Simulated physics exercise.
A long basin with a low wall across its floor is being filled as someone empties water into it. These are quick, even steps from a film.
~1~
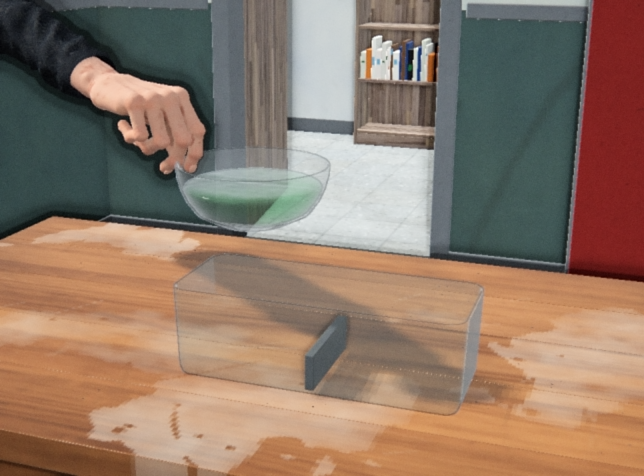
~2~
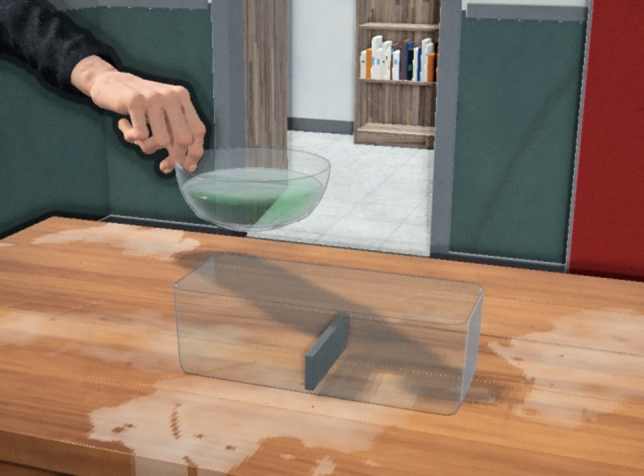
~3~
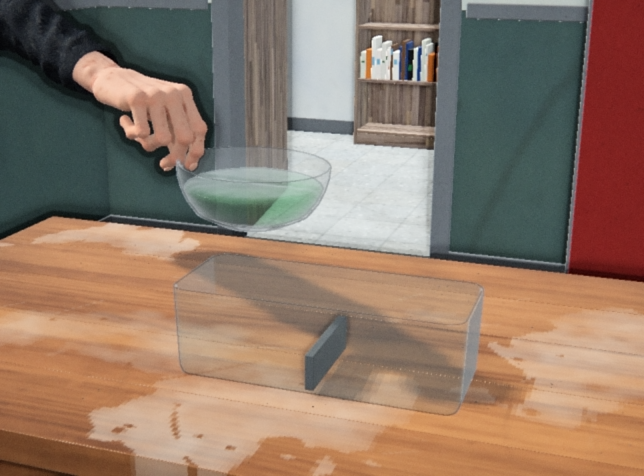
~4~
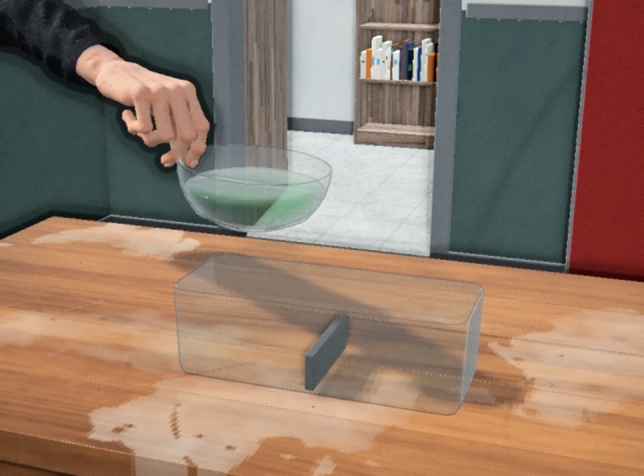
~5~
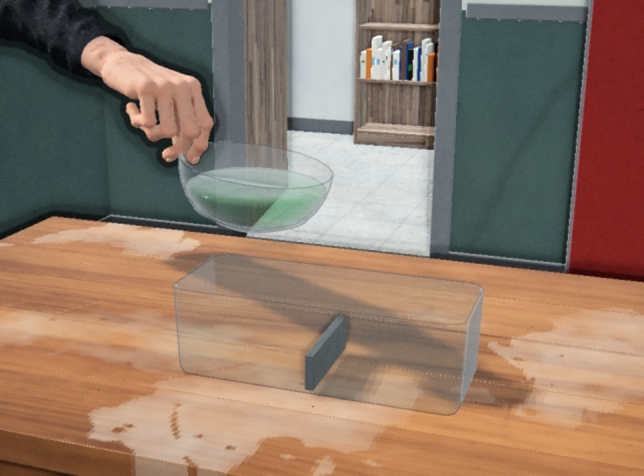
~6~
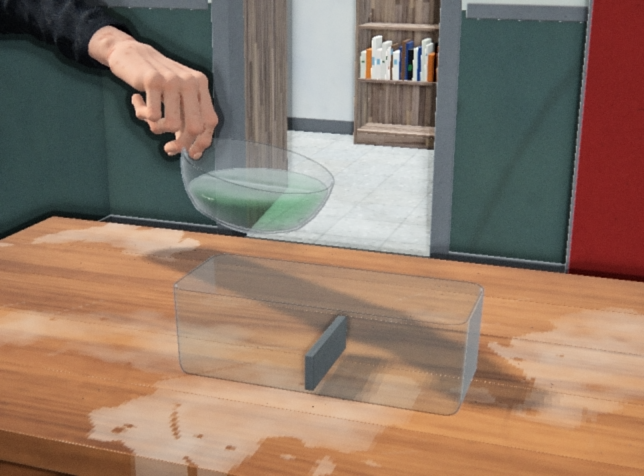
A hand slowly tilts a clear bowl of green liquid rightward above a long basin.
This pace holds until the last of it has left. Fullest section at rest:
The largest amount will sit in the right portion.
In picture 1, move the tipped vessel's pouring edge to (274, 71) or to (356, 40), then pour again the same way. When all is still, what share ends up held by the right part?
In turn 55 % and 90 %.
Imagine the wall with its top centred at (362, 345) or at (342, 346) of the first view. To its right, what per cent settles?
Estimated: 45 % first, 65 % second.
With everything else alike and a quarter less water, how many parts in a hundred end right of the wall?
I'd say roughly 75 percent.
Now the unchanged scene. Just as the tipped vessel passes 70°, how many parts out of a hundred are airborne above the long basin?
Airborne share: Approx. 25 %.
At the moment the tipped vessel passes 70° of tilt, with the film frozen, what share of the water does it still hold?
Roughly 35 percent remains at that point.
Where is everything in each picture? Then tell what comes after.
It leans 0°; its right rim is at (326, 171); the water meets the walls at (192, 177) and (322, 189); the long basin's rim runs from (195, 271) to (475, 306); the wall's top is at (327, 336), in the first frame.
It leans 1°; its right rim is at (326, 172); the water meets the walls at (192, 176) and (322, 190), in the second frame.
It leans 2°; its right rim is at (326, 174); the water meets the walls at (193, 176) and (322, 190), in the third frame.
It leans 5°; its right rim is at (327, 178); the water meets the walls at (195, 176) and (323, 192), in the fourth frame.
It leans 8°; its right rim is at (328, 183); the water meets the walls at (196, 175) and (325, 192), in the fifth frame.
It leans 13°; its right rim is at (329, 189); the water meets the walls at (197, 176) and (327, 192), in the sixth frame.
A moment on, the tilt is 70° and 35 per cent is still to pour, 0 is left of the wall and 39 right of it.
Next, the tilt is 109° and 0 per cent is still to pour, 20 is left of the wall and 80 right of it.
Then the tilt is 121° and 0 per cent is still to pour, 21 is left of the wall and 79 right of it.
Later the tilt is 121° and 0 per cent is still to pour, 21 is left of the wall and 79 right of it.
Finally, 21 per cent lies left of the wall, 79 right of it and 0 outside.
